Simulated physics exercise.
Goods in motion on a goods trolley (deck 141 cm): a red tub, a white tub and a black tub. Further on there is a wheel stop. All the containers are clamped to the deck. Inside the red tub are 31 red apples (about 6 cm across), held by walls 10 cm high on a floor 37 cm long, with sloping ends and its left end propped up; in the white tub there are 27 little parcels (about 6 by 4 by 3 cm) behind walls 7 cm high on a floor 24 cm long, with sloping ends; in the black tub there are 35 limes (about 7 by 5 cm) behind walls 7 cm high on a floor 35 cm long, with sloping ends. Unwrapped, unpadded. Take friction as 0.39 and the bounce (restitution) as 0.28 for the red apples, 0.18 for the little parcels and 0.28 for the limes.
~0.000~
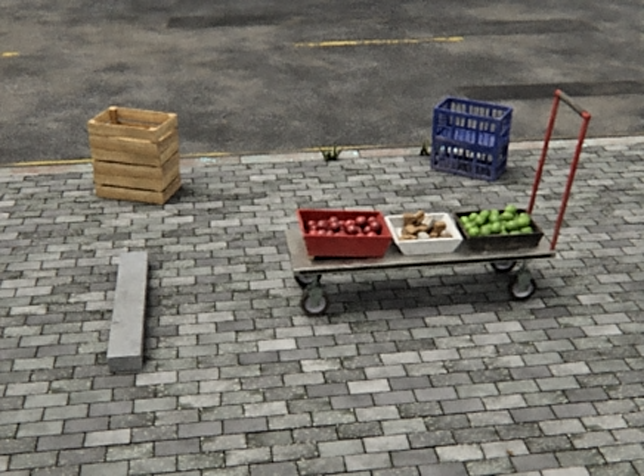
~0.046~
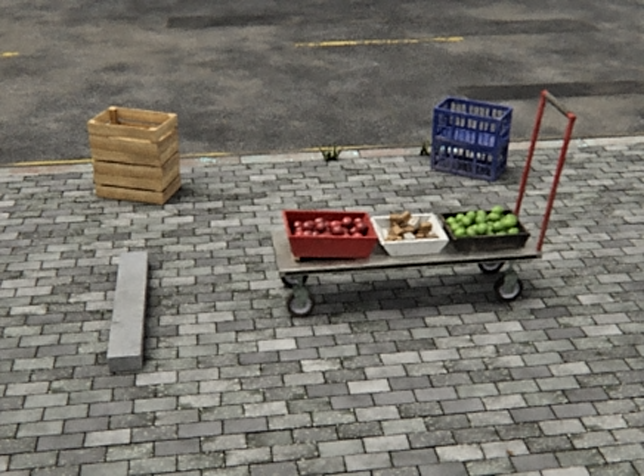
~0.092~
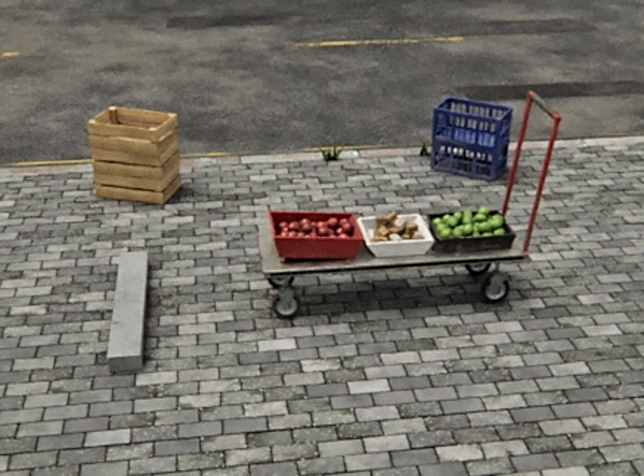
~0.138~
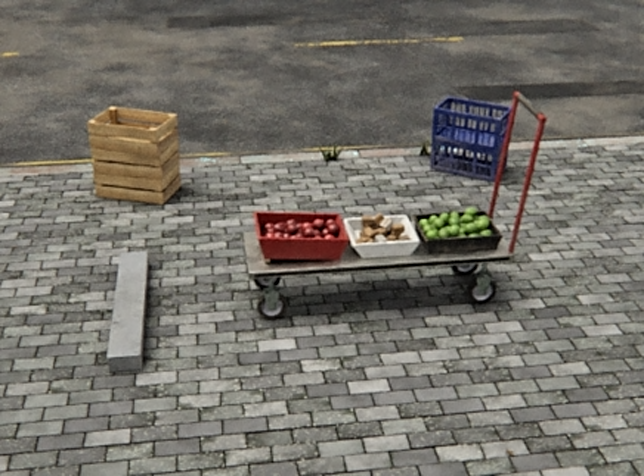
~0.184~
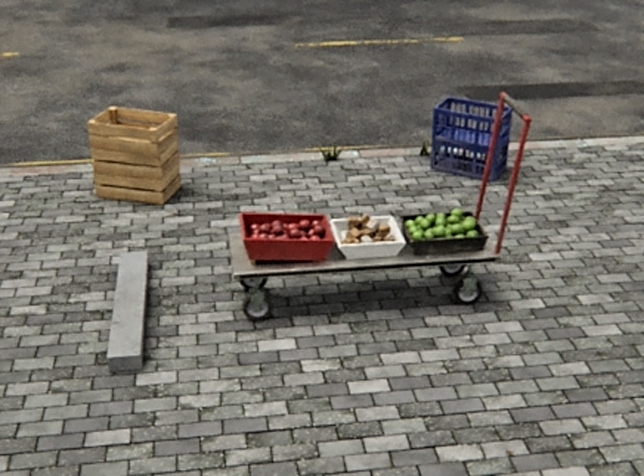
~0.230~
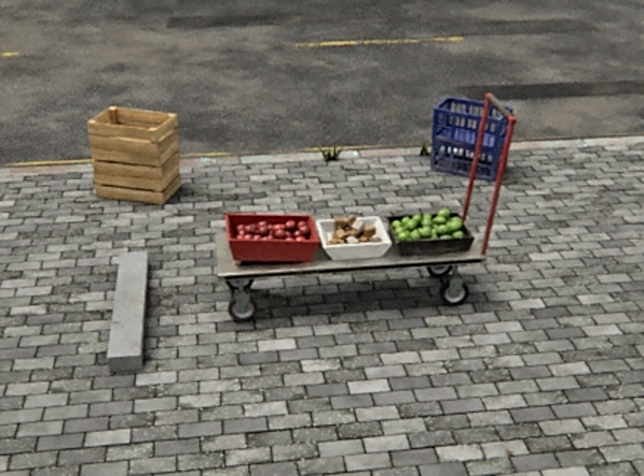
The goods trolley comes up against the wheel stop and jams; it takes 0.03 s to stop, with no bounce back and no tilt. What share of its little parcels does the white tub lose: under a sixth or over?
Under a sixth of the little parcels leave the white tub.
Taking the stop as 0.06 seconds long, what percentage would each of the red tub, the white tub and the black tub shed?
In that case red tub 0, white tub 0 and black tub 0 per cent.
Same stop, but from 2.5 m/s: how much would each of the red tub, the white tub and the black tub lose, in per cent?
In that case the red tub sheds 10 per cent of its load, the white tub 30 per cent, and the black tub 30 per cent.
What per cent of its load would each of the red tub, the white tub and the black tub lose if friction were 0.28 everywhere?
In that setup red tub sheds 0 percent, white tub sheds 10 percent, and black tub sheds 10 percent.
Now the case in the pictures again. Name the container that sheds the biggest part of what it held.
That would be the black tub.
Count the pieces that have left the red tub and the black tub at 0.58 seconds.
Estimate at that time - red tub 0, black tub 0, give or take.
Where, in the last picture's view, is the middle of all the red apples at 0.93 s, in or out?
At about (181, 242).
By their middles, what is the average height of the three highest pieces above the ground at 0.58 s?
Close to 50 cm, on average.
After 0.48 s, the wheels strike.
After 0.58 s, 0 of 31 out of the red tub, 0 of 27 out of the white tub and 0 of 35 out of the black tub.
After 0.70 s, 0 of 31 out of the red tub, 0 of 27 out of the white tub and 1 of 35 out of the black tub.
After 0.93 s, 0 of 31 out of the red tub, 0 of 27 out of the white tub and 2 of 35 out of the black tub.
Final count (at 1.43 s), 0 of 31 out of the red tub, 0 of 27 out of the white tub and 4 of 35 out of the black tub. Asked share, 0 of 27, 0 per cent.
